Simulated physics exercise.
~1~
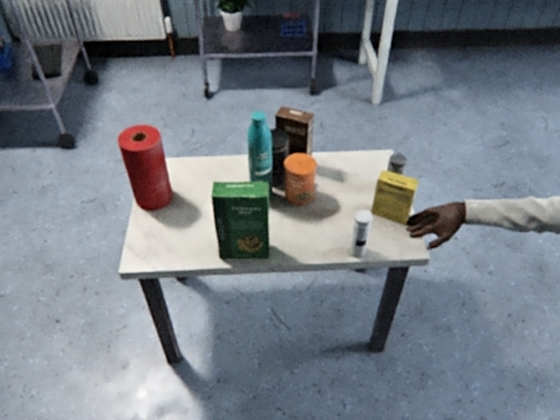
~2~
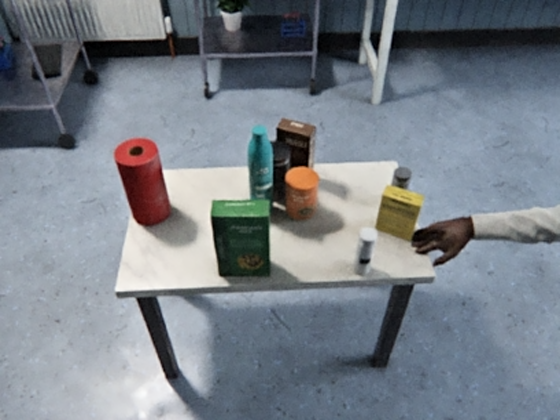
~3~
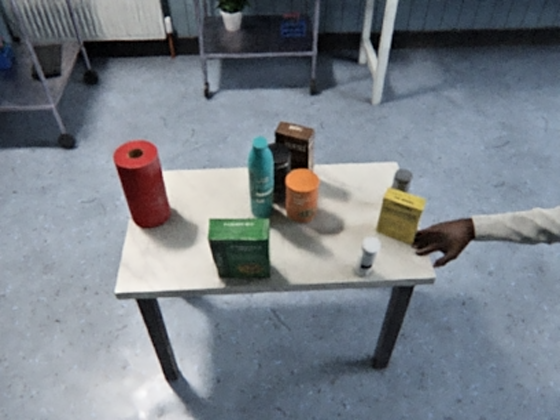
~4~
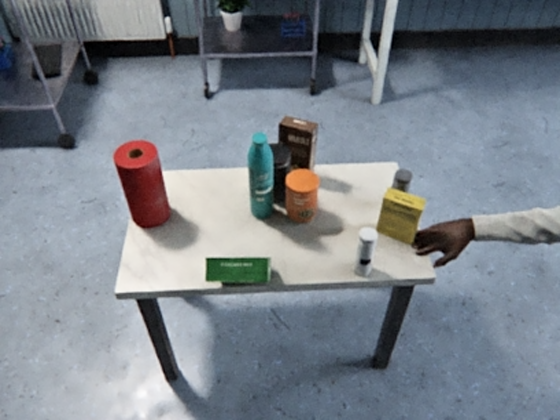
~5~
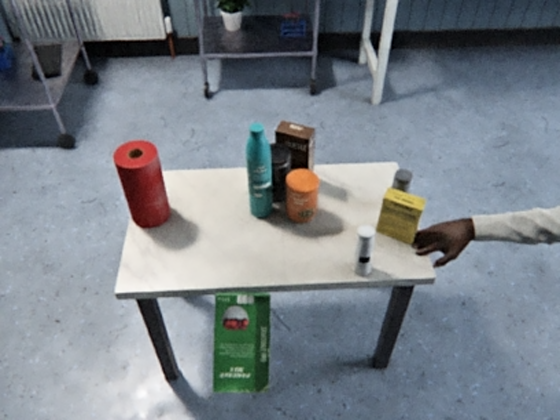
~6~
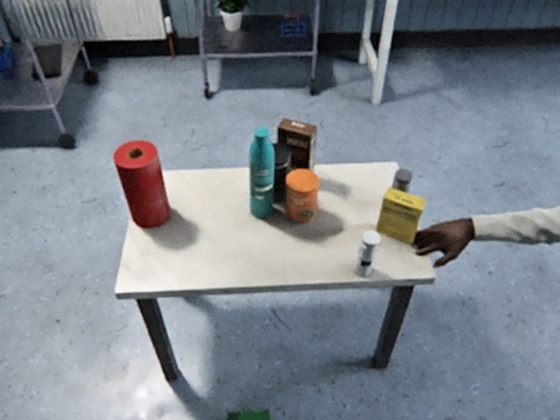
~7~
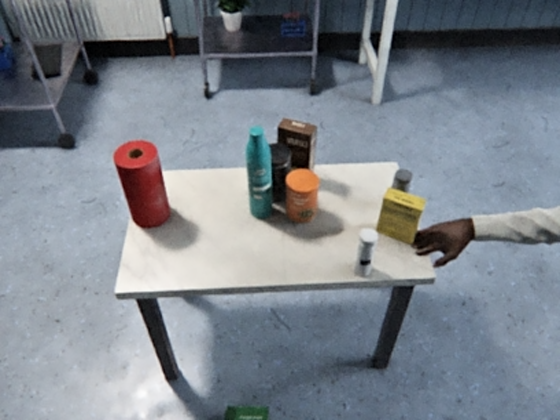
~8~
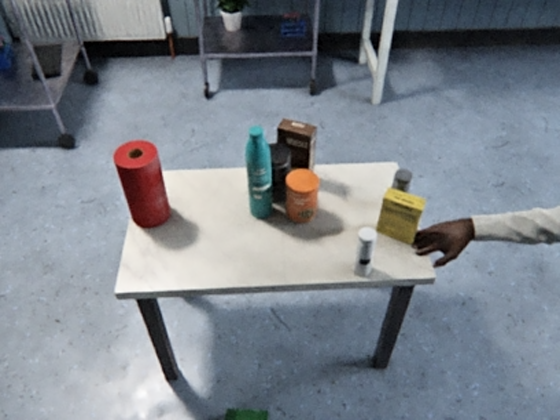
A small white table, with a hand resting at its right edge, jerks a short way towards the viewer, carrying a red roll, a green packet, a turquoise bottle, an orange tin and several other items. As the table stops, the green packet at the front tips forward, while the turquoise bottle and white shaker wobble slightly. The packet topples over the front edge and drops upside down past the tabletop. It lands on the floor and shifts slightly. It ends lying on its side, mostly out of view, while everything else stands upright on the table.
